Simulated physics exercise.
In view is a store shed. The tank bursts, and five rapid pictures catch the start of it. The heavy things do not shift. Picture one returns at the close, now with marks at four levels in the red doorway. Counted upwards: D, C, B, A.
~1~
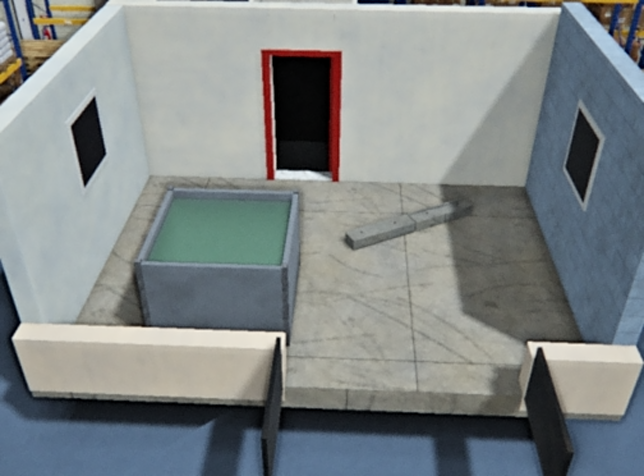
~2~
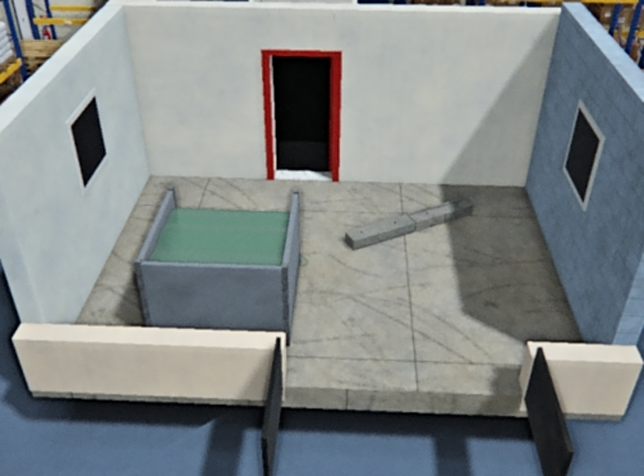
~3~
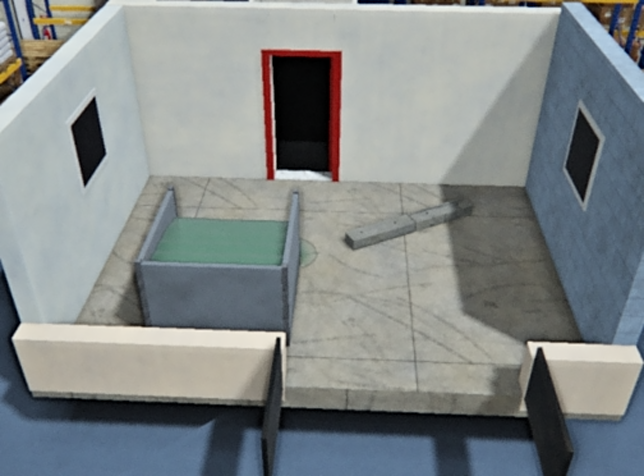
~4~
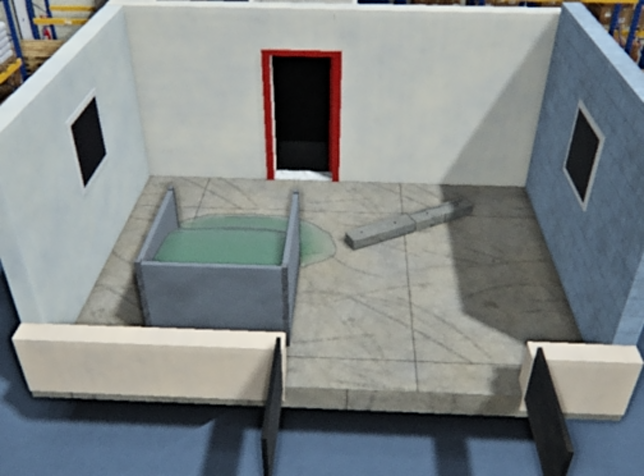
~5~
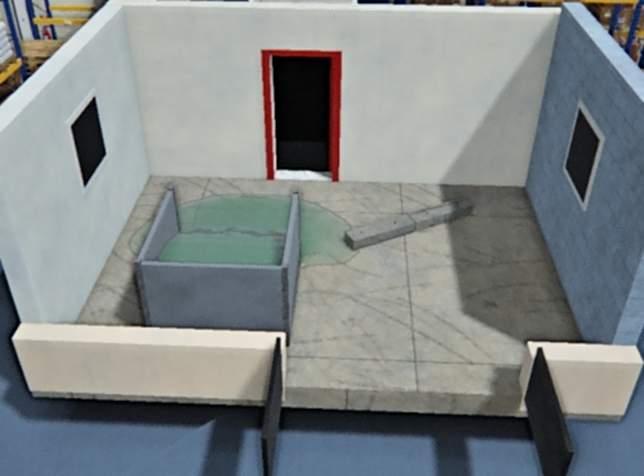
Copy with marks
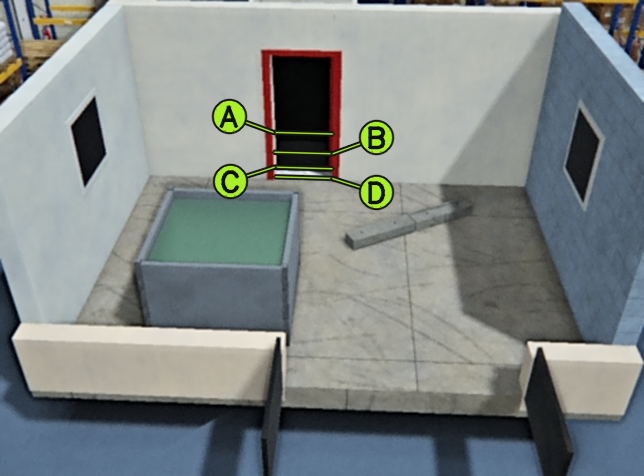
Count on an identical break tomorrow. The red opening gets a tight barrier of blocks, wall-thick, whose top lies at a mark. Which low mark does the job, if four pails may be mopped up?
The answer is height B.
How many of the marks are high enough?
Two of them.
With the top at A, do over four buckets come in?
No, that is safe.
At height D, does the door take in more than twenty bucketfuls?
Yes, it does.
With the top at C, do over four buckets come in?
Yes, it does.
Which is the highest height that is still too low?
The answer is C.
In lime, A at (303, 133); B at (303, 153); C at (303, 167); D at (303, 177); from the bottom up D, C, B, A.
With A, nothing gets over.
With B, a bucket or two gets in.
With C, some 20 bucketfuls get in.
With D, dozens of bucketfuls pour in.
